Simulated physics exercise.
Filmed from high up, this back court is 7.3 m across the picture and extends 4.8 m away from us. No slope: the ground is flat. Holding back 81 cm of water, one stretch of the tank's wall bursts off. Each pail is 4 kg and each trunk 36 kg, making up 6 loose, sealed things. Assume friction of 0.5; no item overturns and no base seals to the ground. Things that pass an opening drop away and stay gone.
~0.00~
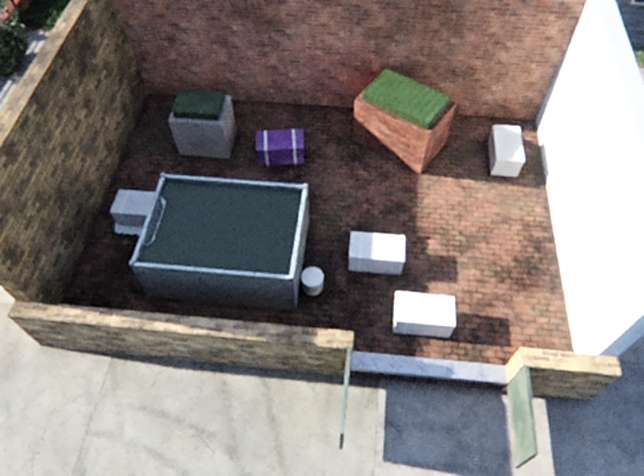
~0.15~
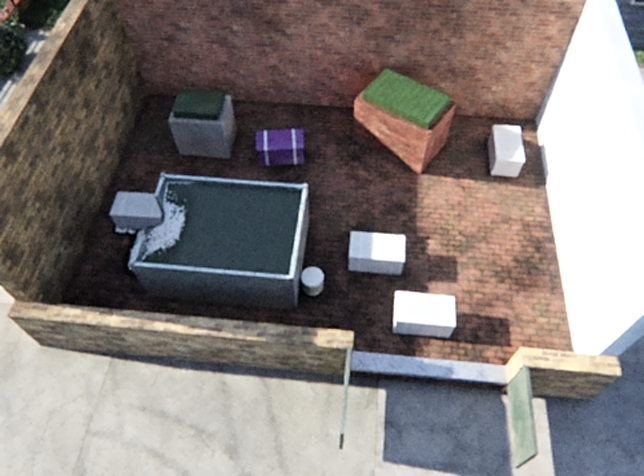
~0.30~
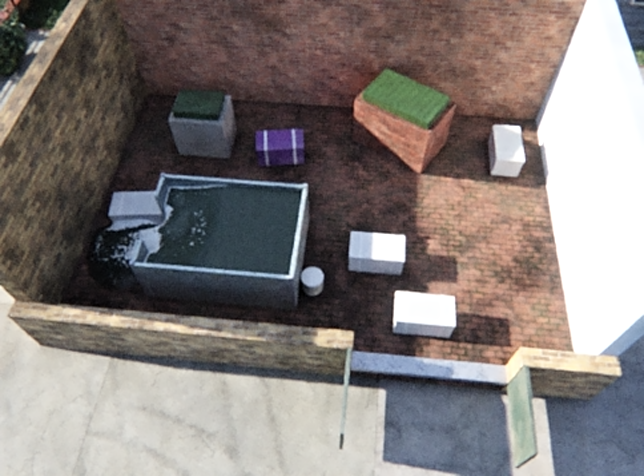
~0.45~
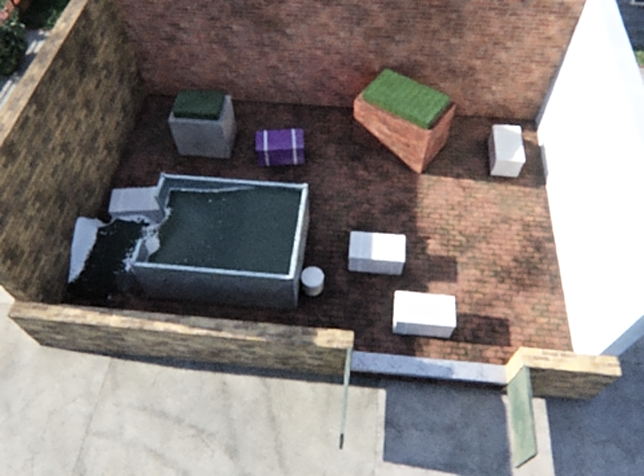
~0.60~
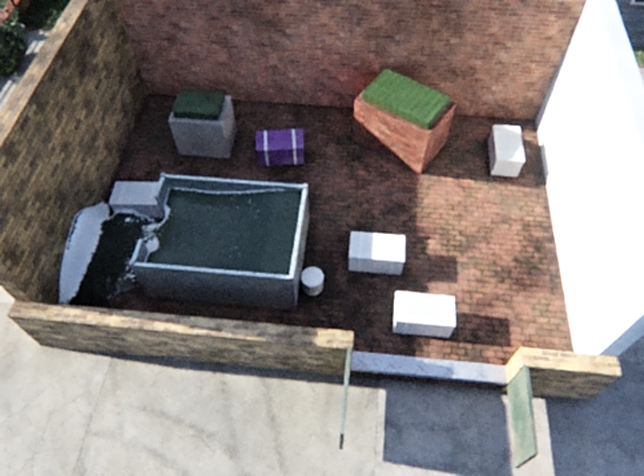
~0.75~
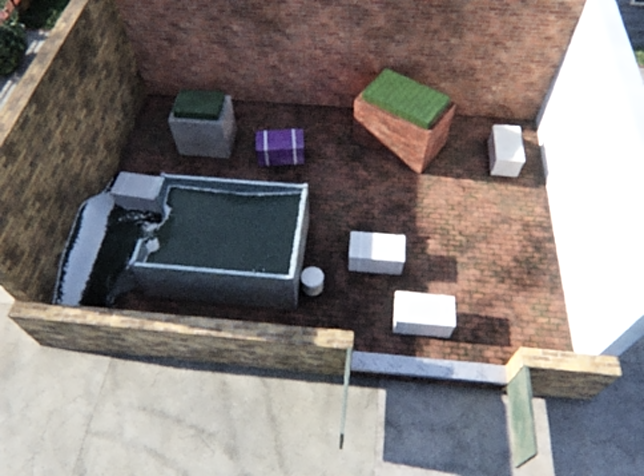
We see a walled brick court from above as a piece at the left end of a tank breaks outward, and dark water pours through the gap and spreads over the ground beside the left wall.
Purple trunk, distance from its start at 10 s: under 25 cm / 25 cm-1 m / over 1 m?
Outcome: About the same spot.
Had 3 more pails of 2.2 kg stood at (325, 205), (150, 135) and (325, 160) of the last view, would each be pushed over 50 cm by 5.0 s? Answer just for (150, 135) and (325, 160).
First far enough, second not far enough.
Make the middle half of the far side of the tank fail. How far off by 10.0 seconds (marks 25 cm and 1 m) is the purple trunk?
In that case the purple trunk travels far.
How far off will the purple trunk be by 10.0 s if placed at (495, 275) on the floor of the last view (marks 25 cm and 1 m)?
Outcome: It sits still.
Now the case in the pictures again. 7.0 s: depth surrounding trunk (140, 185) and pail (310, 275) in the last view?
Depths: Near 6 cm, then near 2 cm.
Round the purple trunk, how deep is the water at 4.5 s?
4 cm, roughly.
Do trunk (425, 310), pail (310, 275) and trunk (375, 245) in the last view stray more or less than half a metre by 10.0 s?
Well, going one by one, it's too far, not that far and not that far.
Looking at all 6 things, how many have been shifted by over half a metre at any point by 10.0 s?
I make that 2.
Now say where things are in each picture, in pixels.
In the first picture, the purple trunk at (280, 140), on the bottom; water covers 3.1 m2; 0 of 6 have shifted.
In the second picture, the purple trunk at (280, 140) rests on the ground; 3.6 m2 under water; 0 of 6 have shifted.
In the third picture, the purple trunk at (280, 140), on the bottom; 4.3 m2 under water; 1 of 6 have shifted.
In the fourth picture, the purple trunk at (280, 140), on the bottom; water covers 4.7 m2; 1 of 6 have shifted.
In the fifth picture, the purple trunk at (280, 140) rests on the ground; water covers 5.0 m2; 1 of 6 have shifted.
In the sixth picture, the purple trunk at (280, 140) rests on the ground; water covers 5.4 m2; 1 of 6 have shifted.
After 2.0 s the purple trunk is near (280, 140), 0.0 m from its start, aground; 0 of 6 are out; 0 afloat.
After 4.5 s the purple trunk is near (280, 140), 0.0 m from its start, aground; 0 of 6 are out; 0 afloat.
After 7.0 s the purple trunk is near (280, 140), 0.0 m from its start, aground; 0 of 6 are out; 0 afloat.
After 10.0 s the purple trunk is near (280, 140), 0.0 m from its start, aground; 0 of 6 are out; 1 afloat.
